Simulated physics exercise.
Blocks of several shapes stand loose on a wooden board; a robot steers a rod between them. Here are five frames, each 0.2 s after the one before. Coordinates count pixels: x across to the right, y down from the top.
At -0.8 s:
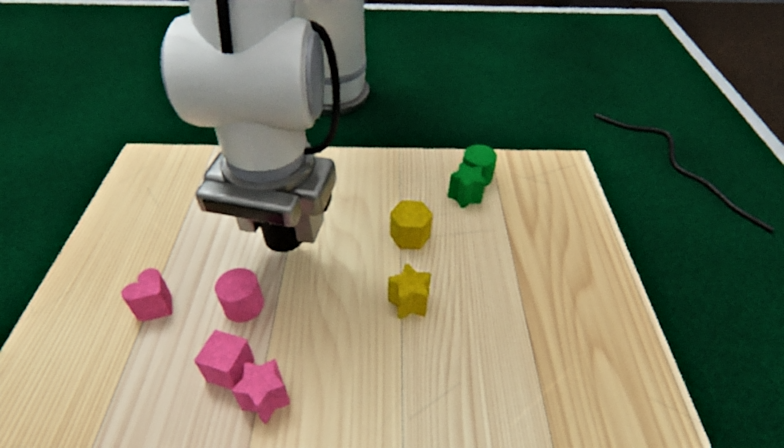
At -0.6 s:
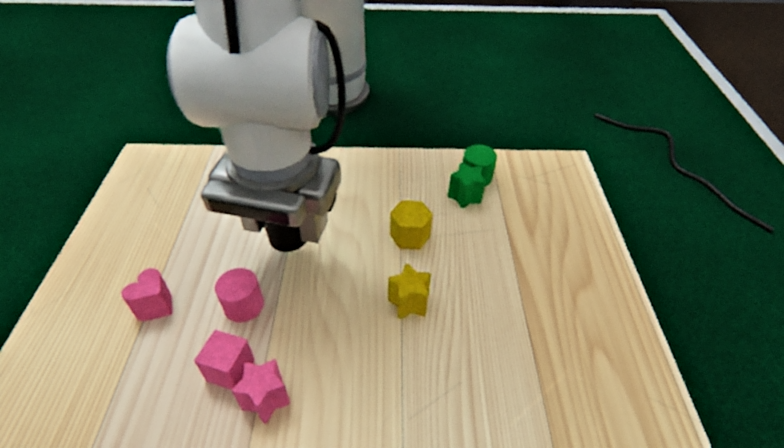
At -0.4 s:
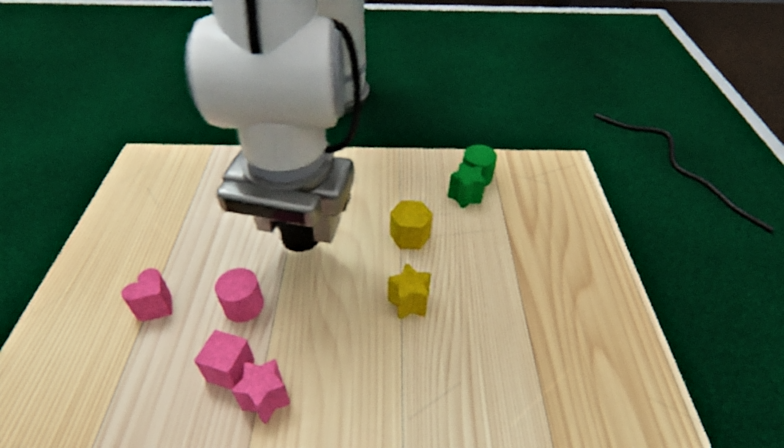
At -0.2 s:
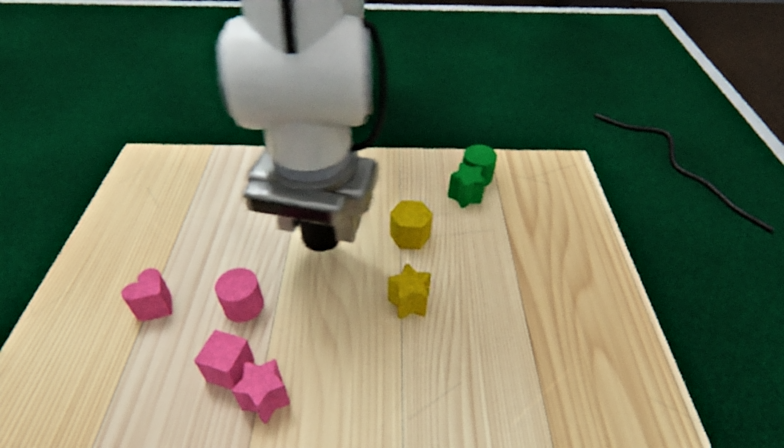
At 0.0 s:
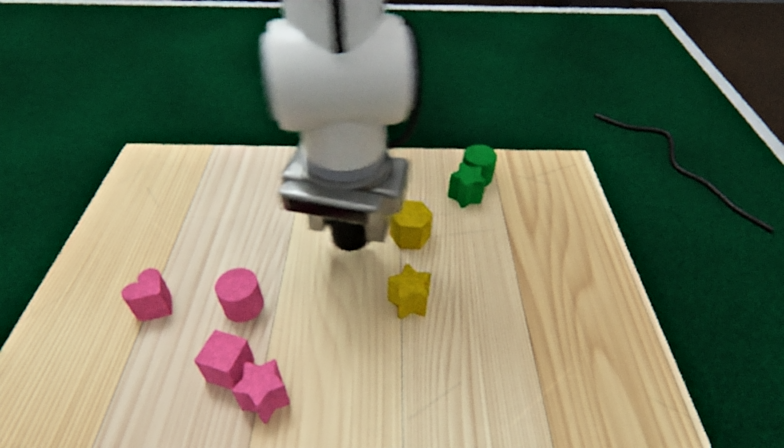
On a wooden board scattered with pink, yellow and green blocks, a robot arm moved its dark rod slowly, then faster, to the right toward the yellow blocks, while every block stayed still.
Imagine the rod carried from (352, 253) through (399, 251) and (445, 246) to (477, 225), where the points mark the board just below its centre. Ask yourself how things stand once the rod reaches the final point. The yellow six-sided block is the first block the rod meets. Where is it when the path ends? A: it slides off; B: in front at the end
Answer: A.
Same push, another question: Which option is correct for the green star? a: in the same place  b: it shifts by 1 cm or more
I choose b.
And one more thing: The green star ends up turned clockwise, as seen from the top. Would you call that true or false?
True
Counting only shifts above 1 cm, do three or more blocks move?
That would be a yes.
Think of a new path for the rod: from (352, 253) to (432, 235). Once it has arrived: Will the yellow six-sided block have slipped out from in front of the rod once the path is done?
No, that is not how it ends up.
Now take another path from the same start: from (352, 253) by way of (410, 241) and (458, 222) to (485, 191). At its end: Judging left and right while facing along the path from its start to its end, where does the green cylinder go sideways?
So, looking from the first point of the path to the last, the green cylinder moves leftwards.
The first path, step by step. One third of the way, rod (400, 234); yellow six-sided block (426, 208), turned 25° anticlockwise.
Two thirds of the way, rod (448, 229); yellow six-sided block (455, 196), turned 80° anticlockwise.
At the end, rod (481, 208); yellow star in place; yellow six-sided block (462, 180), turned 155° anticlockwise; green star (463, 159), turned 40° clockwise; green cylinder (484, 148).
